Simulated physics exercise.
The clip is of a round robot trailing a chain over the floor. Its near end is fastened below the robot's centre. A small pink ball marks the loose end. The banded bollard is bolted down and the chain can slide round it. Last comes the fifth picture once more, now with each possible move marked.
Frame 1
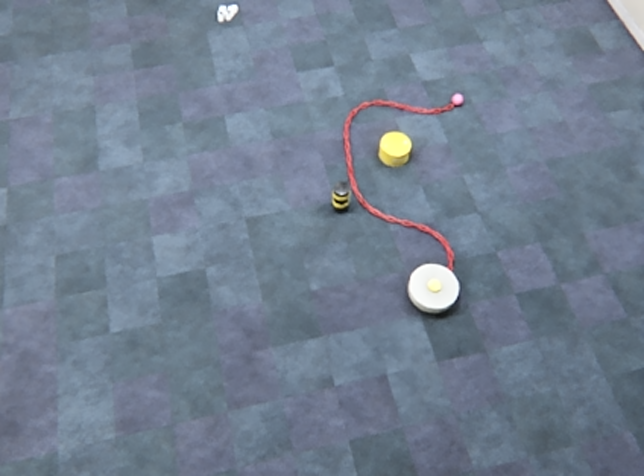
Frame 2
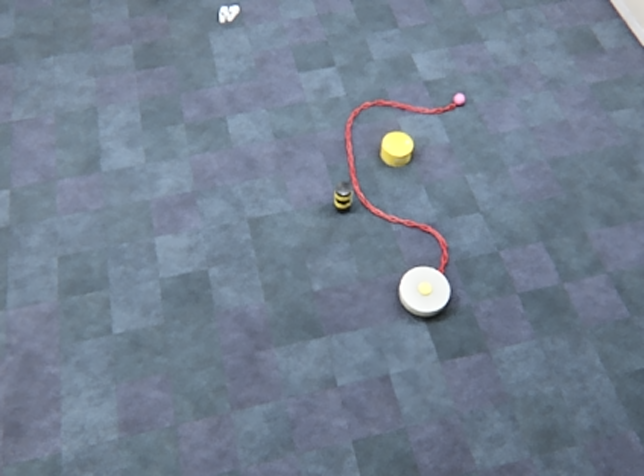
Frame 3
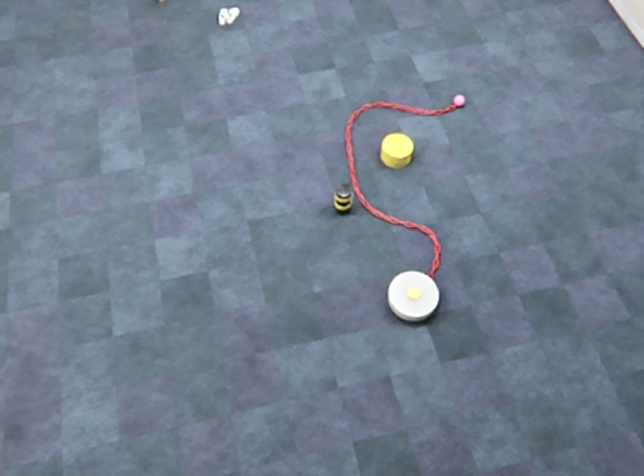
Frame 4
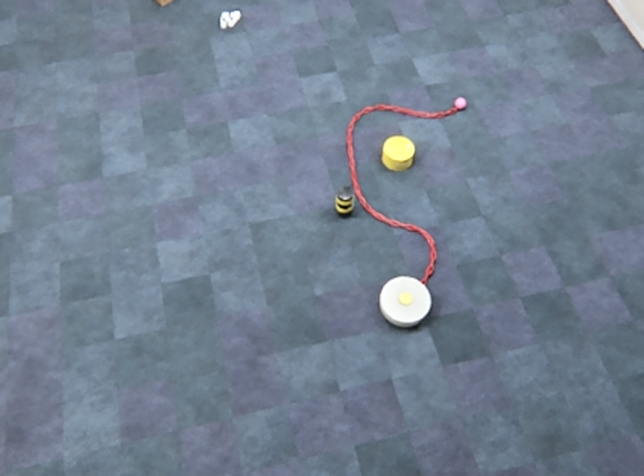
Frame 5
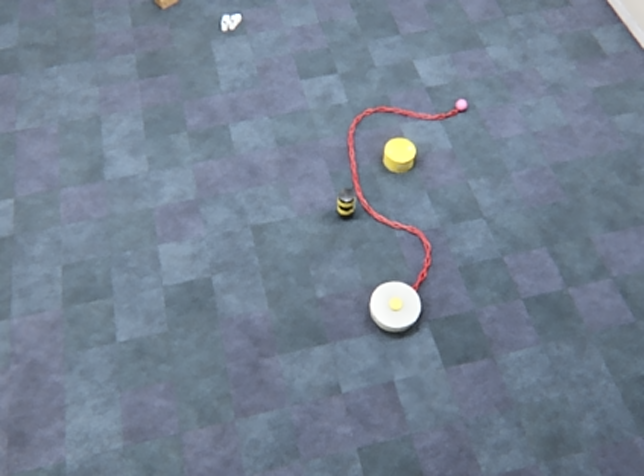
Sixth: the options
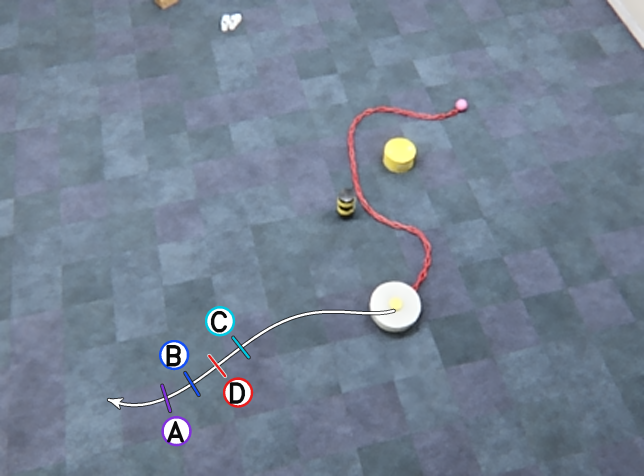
A round white robot with a pale yellow centre trails a red cord across a blue-grey patchwork floor, seen from above at an angle. The cord curves up around a yellow tub to a pink end, with a small black-and-yellow striped object just left of it. The robot slides slowly left and slightly down, drawing the cord's near end along, while the rest barely shifts as the view tilts slightly upward.
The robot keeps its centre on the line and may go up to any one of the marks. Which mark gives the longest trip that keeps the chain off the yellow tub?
Up to mark D.
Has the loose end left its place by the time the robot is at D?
By then, no.
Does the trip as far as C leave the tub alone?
Yes.
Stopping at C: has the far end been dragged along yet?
By then, no.
On the marked copy, A at (166, 398); B at (192, 384); C at (241, 348); D at (217, 366); the route from (394, 311) via (248, 342) to (109, 400).
Taking D. A third of the way, robot (328, 308), middle of the chain (354, 171), free end (462, 105).
Two thirds of the way, robot (264, 328), middle of the chain (354, 172), free end (462, 105).
When it is over, robot (216, 363), middle of the chain (357, 211), free end (461, 106); only the bollard has been touched, if anything.
As for the rest, A brings the chain against the tub; B brings the chain against the tub; C is safe but short.
